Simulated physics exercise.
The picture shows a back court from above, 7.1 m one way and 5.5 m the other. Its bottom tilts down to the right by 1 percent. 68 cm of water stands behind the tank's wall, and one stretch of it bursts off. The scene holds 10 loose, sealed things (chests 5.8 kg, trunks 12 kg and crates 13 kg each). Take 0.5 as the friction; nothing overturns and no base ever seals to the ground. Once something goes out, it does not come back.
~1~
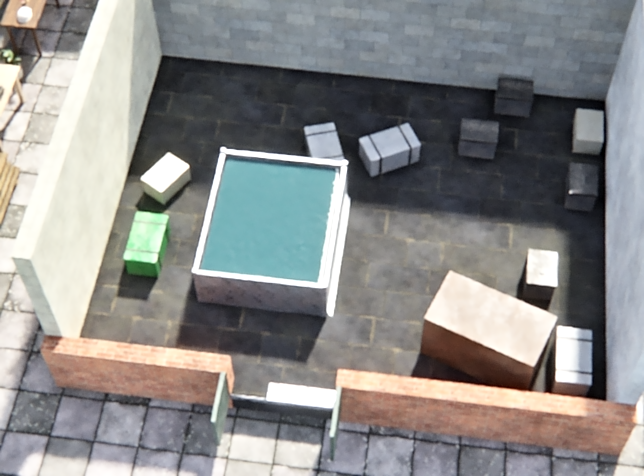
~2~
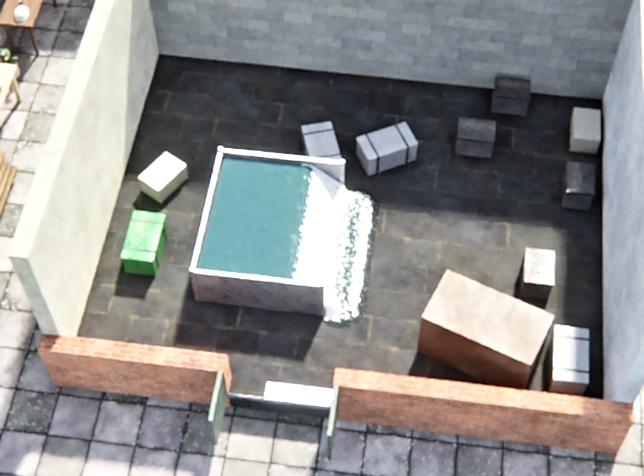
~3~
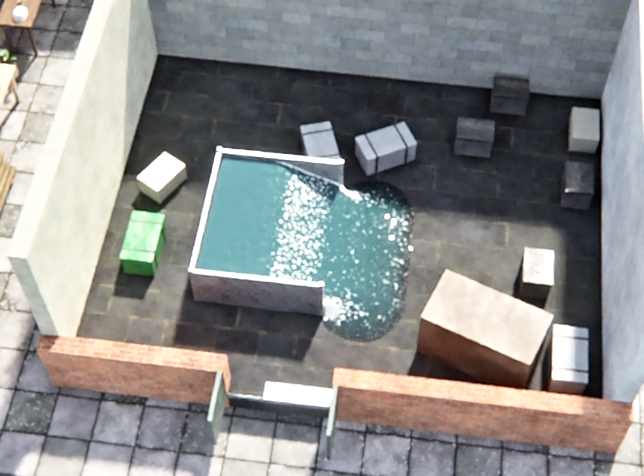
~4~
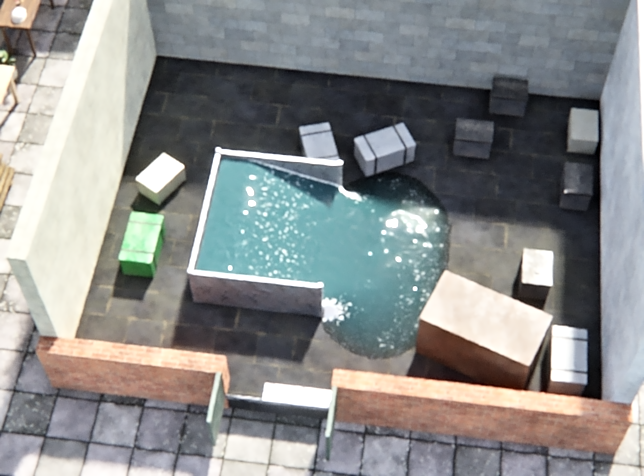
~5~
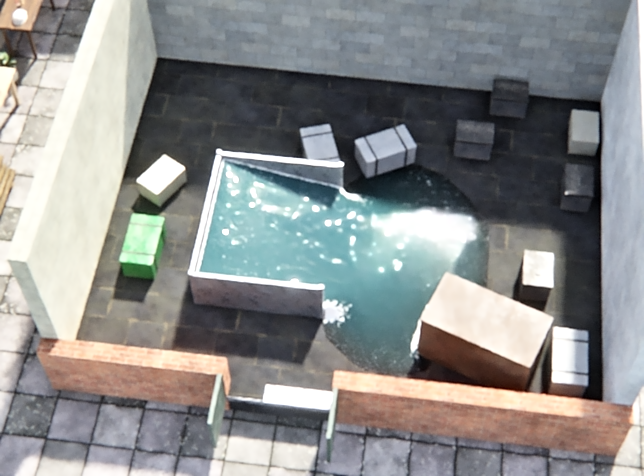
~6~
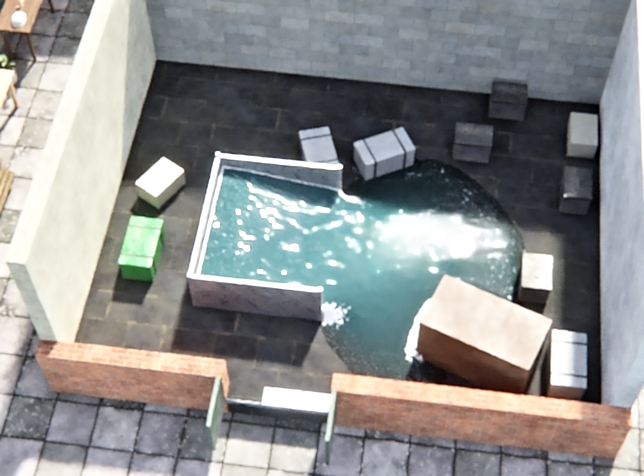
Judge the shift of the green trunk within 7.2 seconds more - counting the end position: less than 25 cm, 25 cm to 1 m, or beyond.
Almost still.
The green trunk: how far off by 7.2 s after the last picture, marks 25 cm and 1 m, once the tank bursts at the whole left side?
Result: Green trunk displaced far.
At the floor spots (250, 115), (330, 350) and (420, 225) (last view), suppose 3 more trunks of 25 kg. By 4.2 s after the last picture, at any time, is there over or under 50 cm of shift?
In sequence: Stays within; stays within; goes beyond.
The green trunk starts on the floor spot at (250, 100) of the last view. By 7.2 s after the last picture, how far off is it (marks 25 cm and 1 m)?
Put there, it wanders off a long way.
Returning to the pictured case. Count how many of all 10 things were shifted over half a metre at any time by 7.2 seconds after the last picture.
The answer here is 8.
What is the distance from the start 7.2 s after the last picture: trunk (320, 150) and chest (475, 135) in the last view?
Lab note - net shifts in turn: 60 cm; 150 cm.
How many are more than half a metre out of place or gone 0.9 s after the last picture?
1.
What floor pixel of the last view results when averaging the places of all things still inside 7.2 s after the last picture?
Close to pixel (304, 190).
Then, 0.9 s after the last picture the green trunk is near (140, 241), 0.0 m from its start, aground; 0 of 10 are out; 2 afloat.
Then, 2.8 s after the last picture the green trunk is near (140, 241), 0.0 m from its start, aground; 0 of 10 are out; 5 afloat.
Then, 4.8 s after the last picture the green trunk is near (140, 241), 0.0 m from its start, aground; 0 of 10 are out; 5 afloat.
Then, 7.2 s after the last picture the green trunk is near (141, 241), 0.0 m from its start, aground; 0 of 10 are out; 7 afloat.
